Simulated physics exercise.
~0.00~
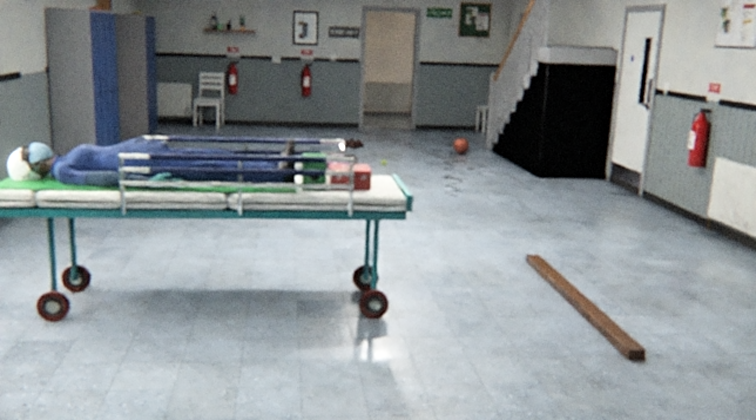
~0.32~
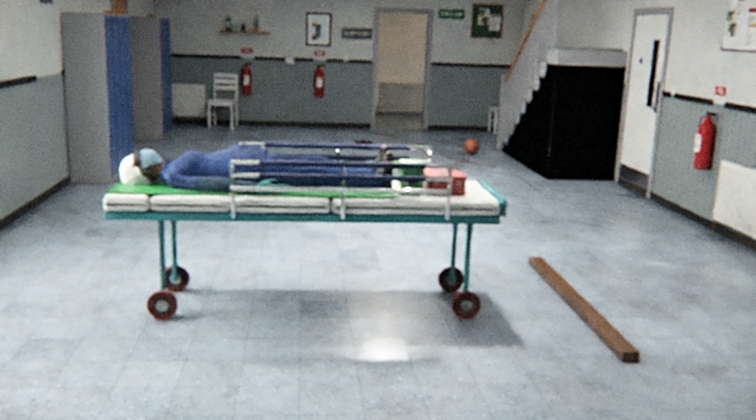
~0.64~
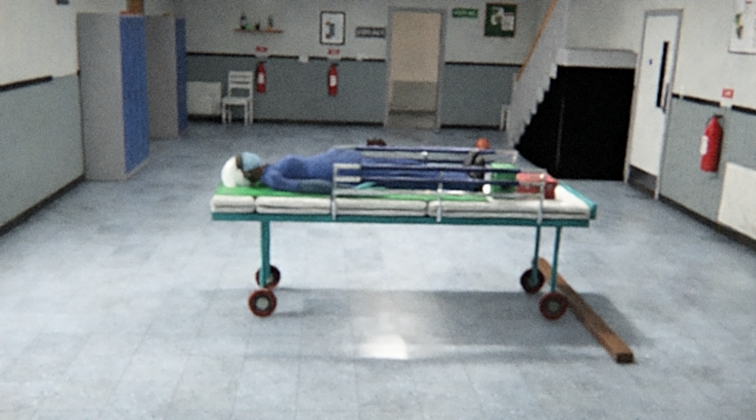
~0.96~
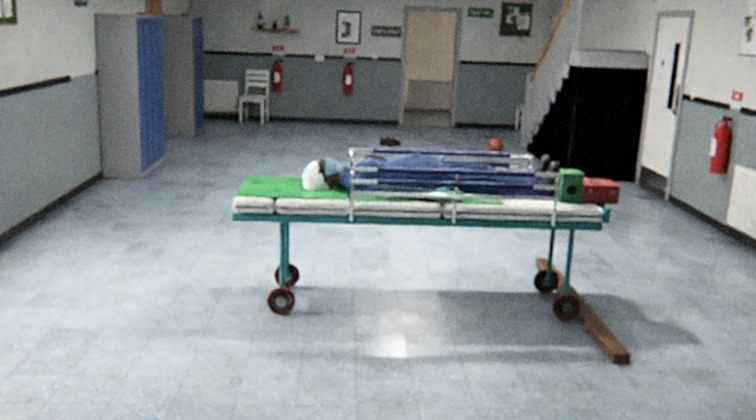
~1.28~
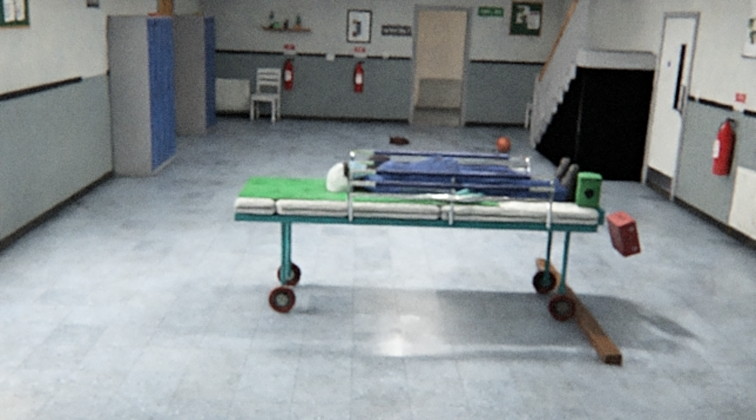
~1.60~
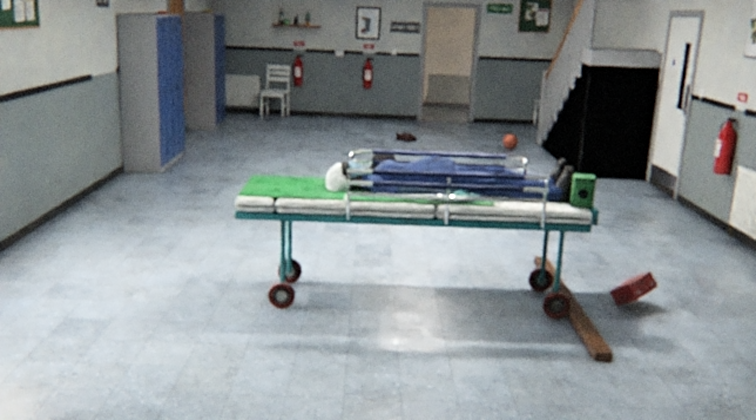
A person in blue lies face up, head to the left, on a teal-framed trolley with a green sheet, seen from the side in a grey-floored hall with lockers, stairs and red extinguishers. A green pump and a red case sit near the feet. The trolley rolls right toward a brown wooden sill on the floor and stops abruptly against it, staying flat. The person and loose things slide on toward the foot end. The red case tips off the end and drops to the floor, while the person and the upright green pump remain aboard.
